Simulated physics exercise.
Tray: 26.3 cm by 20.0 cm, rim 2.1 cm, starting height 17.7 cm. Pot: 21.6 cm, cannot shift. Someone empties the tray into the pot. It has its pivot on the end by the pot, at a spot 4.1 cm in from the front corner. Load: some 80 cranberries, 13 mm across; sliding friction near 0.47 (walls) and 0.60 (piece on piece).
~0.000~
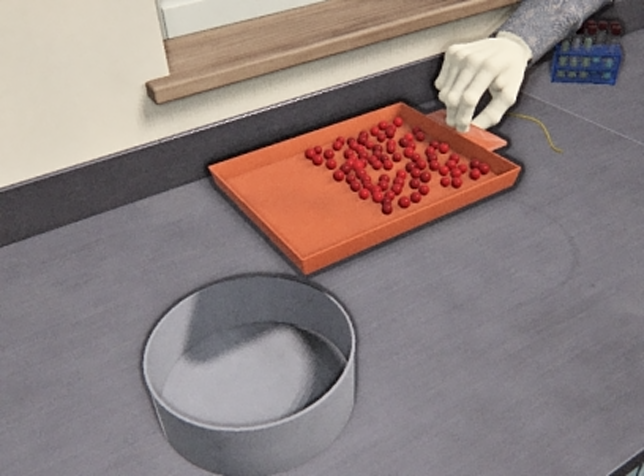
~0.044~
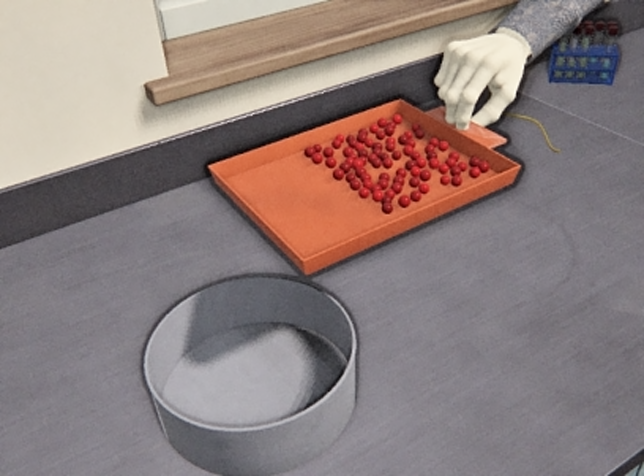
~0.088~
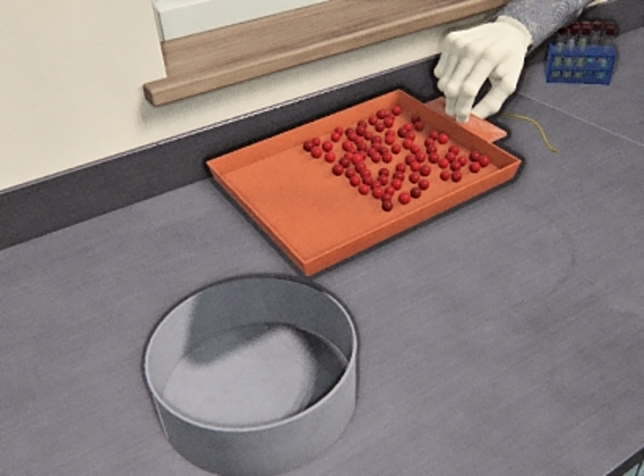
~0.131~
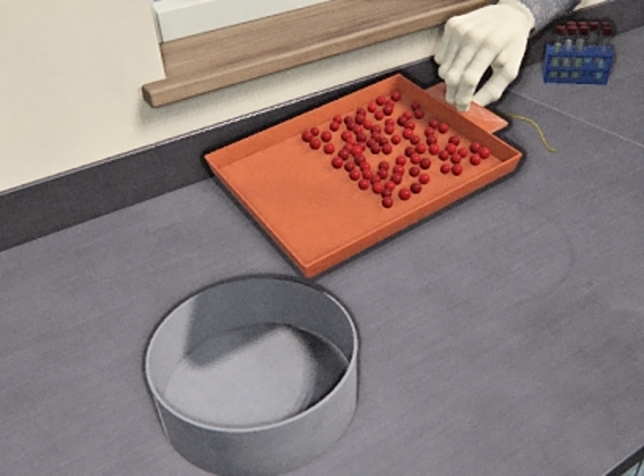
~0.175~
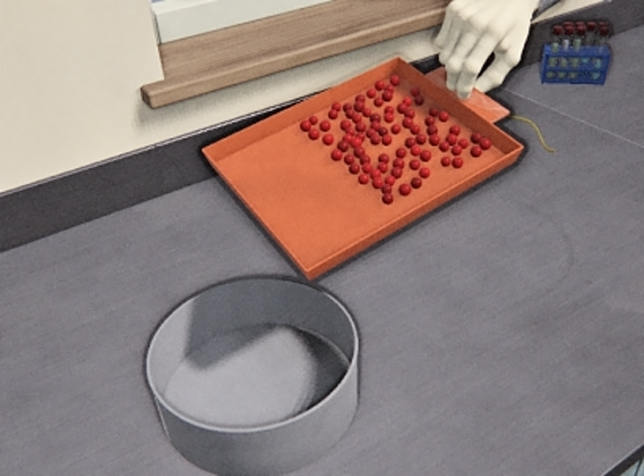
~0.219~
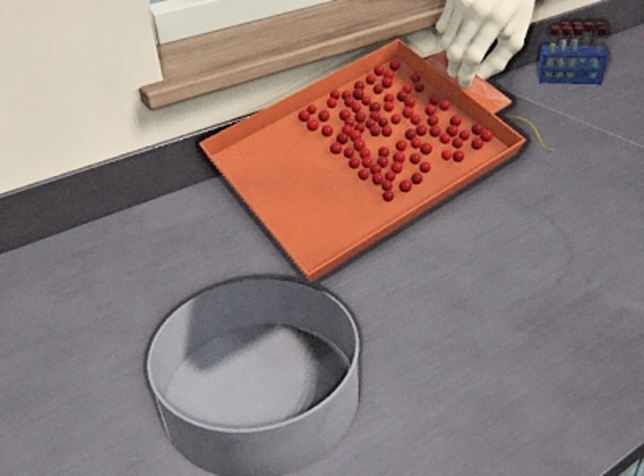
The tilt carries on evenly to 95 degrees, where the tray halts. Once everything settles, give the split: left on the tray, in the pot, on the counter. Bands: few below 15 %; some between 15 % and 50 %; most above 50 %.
Tray: Few; pot: Most; counter: Some.
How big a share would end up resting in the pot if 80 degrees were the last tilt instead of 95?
Roughly 55 %.
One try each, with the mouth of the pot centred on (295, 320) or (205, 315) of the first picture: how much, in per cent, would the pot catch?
Roughly 80 per cent, then 0 per cent.
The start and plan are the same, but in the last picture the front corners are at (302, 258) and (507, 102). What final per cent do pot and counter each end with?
Final per cent - pot 65, counter 35.
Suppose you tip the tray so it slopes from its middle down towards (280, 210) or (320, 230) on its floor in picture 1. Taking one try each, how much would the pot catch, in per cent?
The share comes to roughly 55 in a hundred, then roughly 95 in a hundred.
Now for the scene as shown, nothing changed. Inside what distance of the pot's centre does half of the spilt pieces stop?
Distance: Roughly 18 cm.
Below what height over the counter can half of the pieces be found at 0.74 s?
Median height: Approx. 20 cm.
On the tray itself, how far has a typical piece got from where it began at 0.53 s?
9 cm.
Then, at 0.53 s, tilt 56 degrees; the tray holds 100 %, the pot 0 %.
Then, at 0.74 s, tilt 81 degrees; the tray holds 75 %, the pot 5 %.
Then, at 1.07 s, tilt 95 degrees; the tray holds 10 %, the pot 60 %.
At rest (2.2 s), tray 0 %, pot 75 %, counter 25 %.
